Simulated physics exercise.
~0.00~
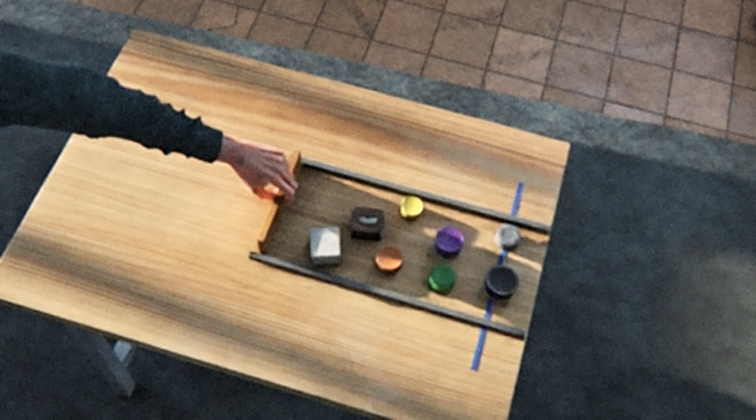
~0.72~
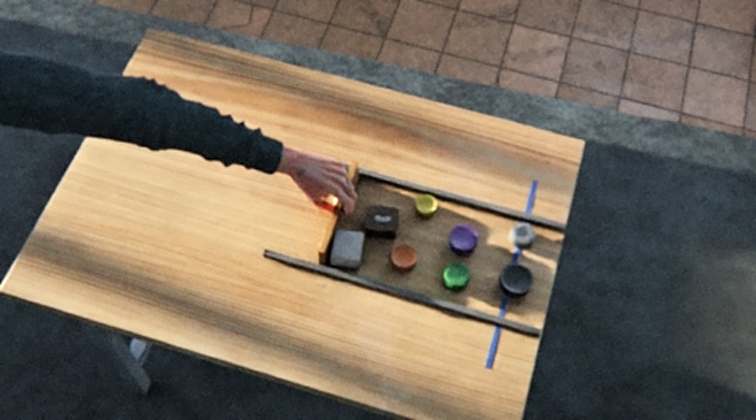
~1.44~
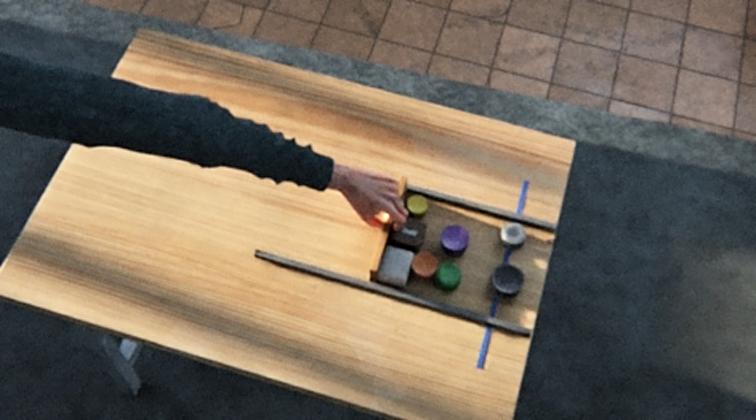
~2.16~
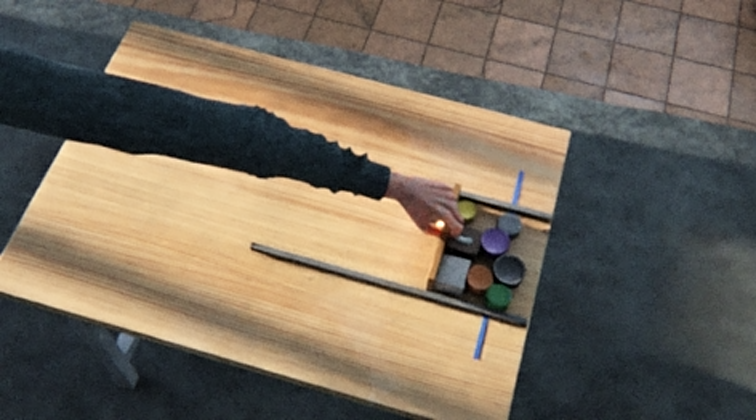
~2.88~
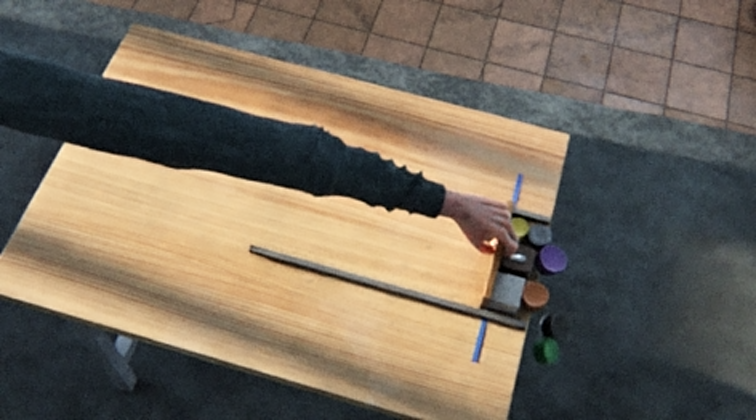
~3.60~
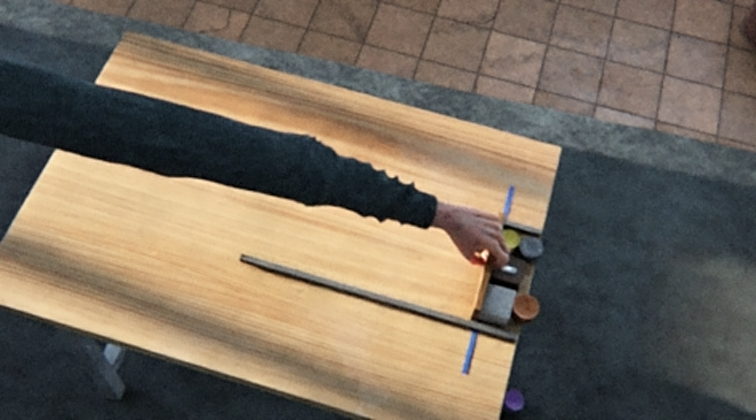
We see a hand slide a wooden board rightward between two rails, gathering blocks and coloured round lids toward the table's edge. The board stops at the blue tape, and the green, black and purple pieces drop off while the others stay bunched at the edge.
